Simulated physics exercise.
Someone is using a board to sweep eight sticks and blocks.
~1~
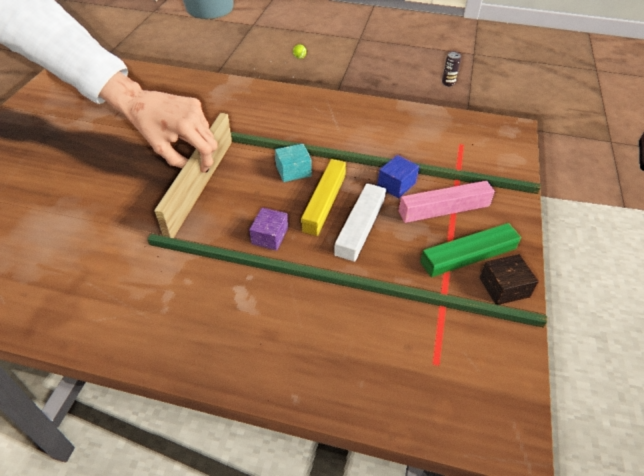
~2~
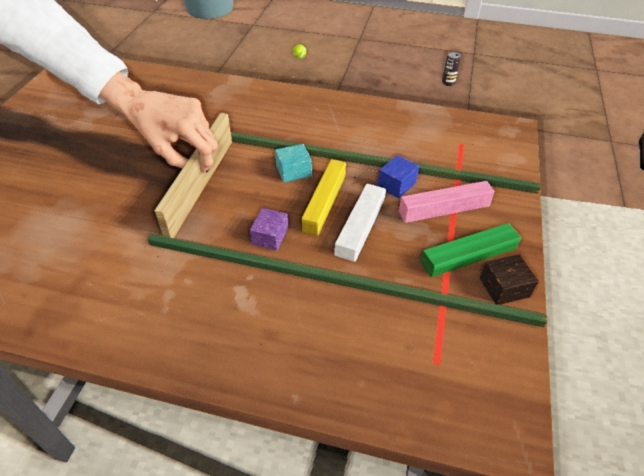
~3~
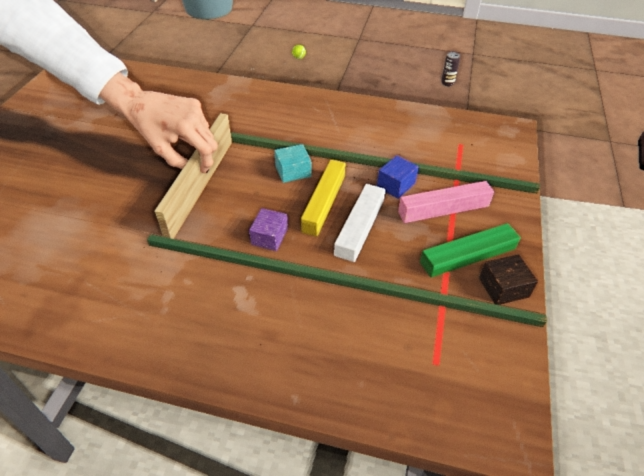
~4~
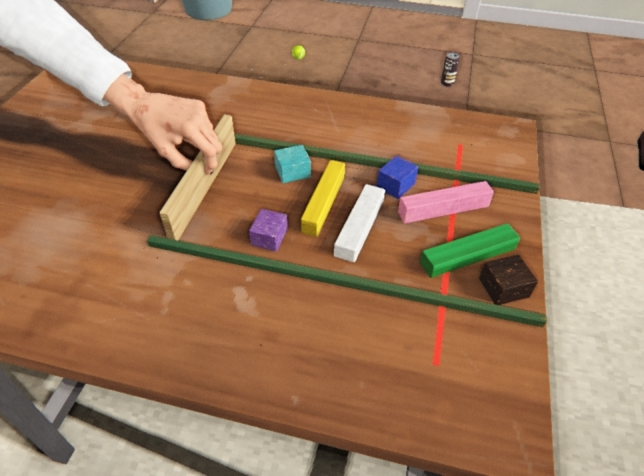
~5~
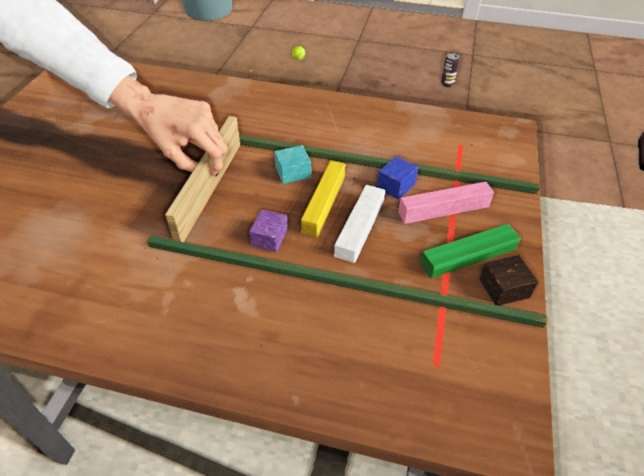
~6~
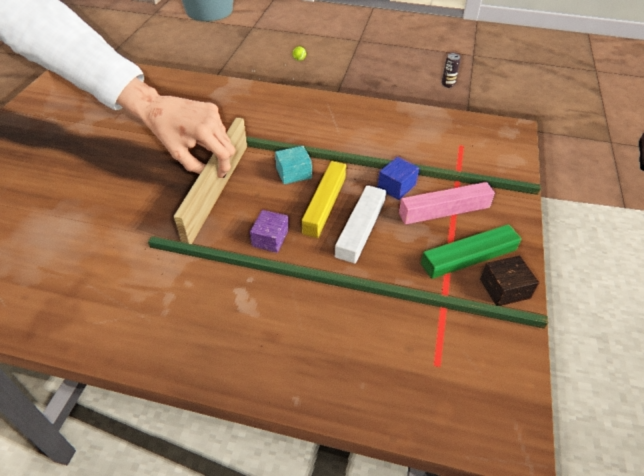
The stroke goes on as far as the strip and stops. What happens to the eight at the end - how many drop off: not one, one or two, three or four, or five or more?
Most likely the ones that land below will number fewer than three, yet some.
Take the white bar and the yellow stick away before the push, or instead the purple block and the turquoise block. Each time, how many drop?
The counts would be 0 and 0.
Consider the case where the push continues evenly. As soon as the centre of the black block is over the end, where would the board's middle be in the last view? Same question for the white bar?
The middle sits near (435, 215) for the first and near (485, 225) for the other.
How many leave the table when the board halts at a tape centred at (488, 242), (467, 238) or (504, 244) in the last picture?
Going through each try, you'd get 4, 3 and 5.
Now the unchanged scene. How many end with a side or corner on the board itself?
Counting them up gives 2.
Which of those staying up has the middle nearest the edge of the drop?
Answer - the pink bar.
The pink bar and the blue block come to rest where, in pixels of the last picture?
The pink bar ends up near (537, 219), and the blue block near (508, 194).
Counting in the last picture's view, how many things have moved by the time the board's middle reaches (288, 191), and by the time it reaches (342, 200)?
So far 3, and 6 at the second.
Soon after, none off yet; black block at rest near (509, 281); green stick at rest near (471, 251); pink bar at rest near (446, 203).
Then, none off yet; black block at rest near (509, 281); green stick at rest near (471, 251); pink bar moved a little near (468, 205).
Further on, none off yet; black block moved about its own width near (532, 289); green stick moved a little near (517, 254); pink bar moved about its own width near (512, 214).
At rest, the number that fall off is one or two; fallen, green stick and black block.
